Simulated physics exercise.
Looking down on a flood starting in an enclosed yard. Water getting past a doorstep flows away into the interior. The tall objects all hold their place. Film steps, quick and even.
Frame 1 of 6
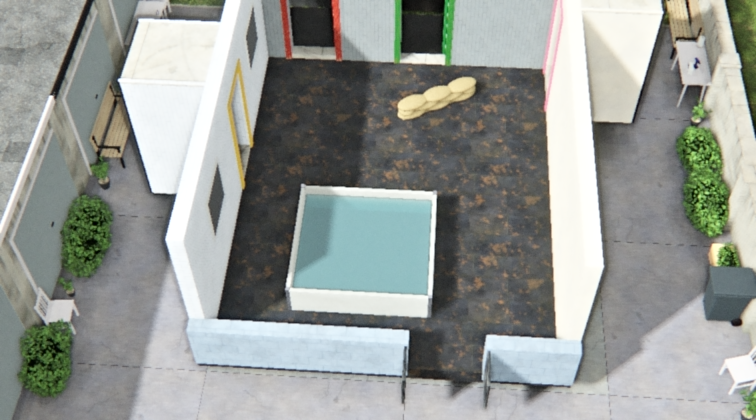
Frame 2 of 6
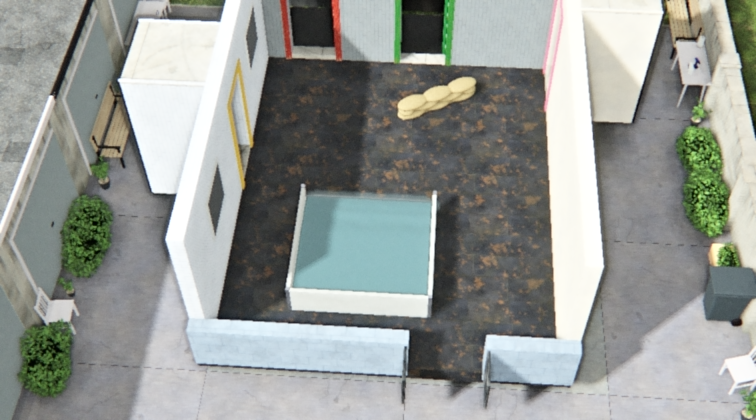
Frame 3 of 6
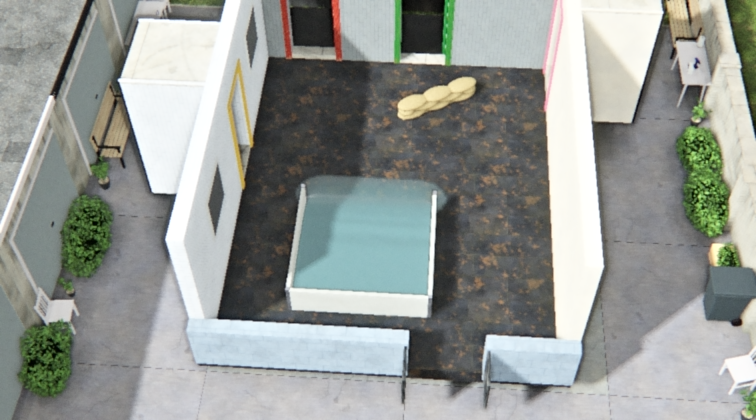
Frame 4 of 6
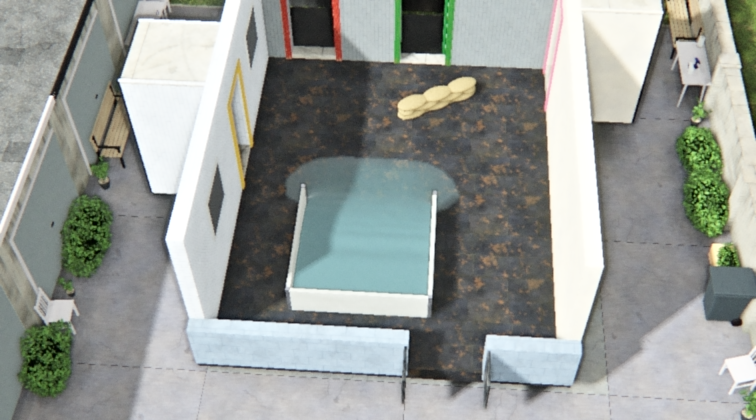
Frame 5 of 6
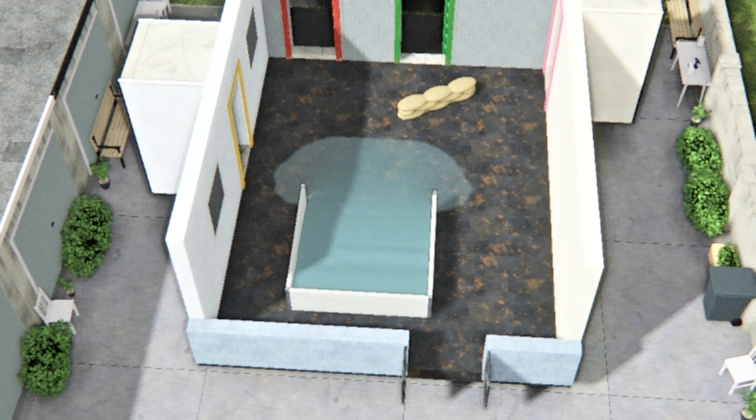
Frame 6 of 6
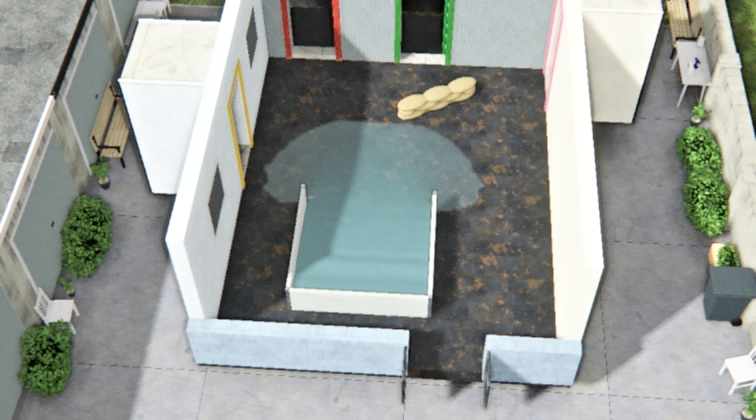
Water sat still in an open white-walled tank in an enclosed yard, then poured out through the gap on its far side and spread across the dark floor in a widening, rounded pool.
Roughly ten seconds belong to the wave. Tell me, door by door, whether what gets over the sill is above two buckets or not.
Pink door: Not above; yellow door: Not above; green door: Above; red door: Above.
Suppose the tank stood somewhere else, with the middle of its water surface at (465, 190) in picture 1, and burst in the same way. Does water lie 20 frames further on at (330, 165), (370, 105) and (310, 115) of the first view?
Soaked, soaked, soaked.
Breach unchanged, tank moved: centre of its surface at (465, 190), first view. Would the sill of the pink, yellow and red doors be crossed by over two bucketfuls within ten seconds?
As I see it, the pink door overshoots, the yellow door stays within the limit and the red door stays within the limit.
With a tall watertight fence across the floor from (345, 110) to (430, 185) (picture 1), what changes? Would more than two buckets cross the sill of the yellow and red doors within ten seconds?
Then it goes like this: Yellow rises above the limit, red rises above the limit.
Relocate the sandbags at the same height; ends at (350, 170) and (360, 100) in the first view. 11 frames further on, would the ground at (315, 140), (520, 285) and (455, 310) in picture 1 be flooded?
Going through them, they'd be waterlogged, then left unsoaked, then left unsoaked.
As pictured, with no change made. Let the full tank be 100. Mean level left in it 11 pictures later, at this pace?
I'd say around 40 per cent.
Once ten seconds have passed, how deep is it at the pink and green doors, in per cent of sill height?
Depth ratios, approx.: 20 and 80 percent.
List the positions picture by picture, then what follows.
The first picture shows still water in the open tank at (364, 242).
In the second picture, water pours out on the open tank's far side and has run to a hidden place.
In the third picture, water pours out on the open tank's far side and has run to (441, 196).
In the fourth picture, the front is at (445, 178), out from the gap on the open tank's far side.
In the fifth picture, water pours out on the open tank's far side and has run to (448, 161).
In the sixth picture, the front is at (437, 136), out from the gap on the open tank's far side.
A moment on, water covers 35 % of the floor; the pink door not reached, the yellow door wet at the sill, nothing in, the green door not reached, the red door not reached.
Next, water covers 50 % of the floor; the pink door wet at the sill, nothing in, the yellow door wet at the sill, nothing in, the green door under two buckets in, the red door under two buckets in.
Then, water covers 55 % of the floor; the pink door wet at the sill, nothing in, the yellow door wet at the sill, nothing in, the green door under two buckets in, the red door over two buckets in.
Later, water covers 75 % of the floor; the pink door wet at the sill, nothing in, the yellow door wet at the sill, nothing in, the green door over two buckets in, the red door over two buckets in.
In the end, water covers 95 % of the floor; the pink door wet at the sill, nothing in, the yellow door wet at the sill, nothing in, the green door far over two buckets in, the red door over two buckets in.
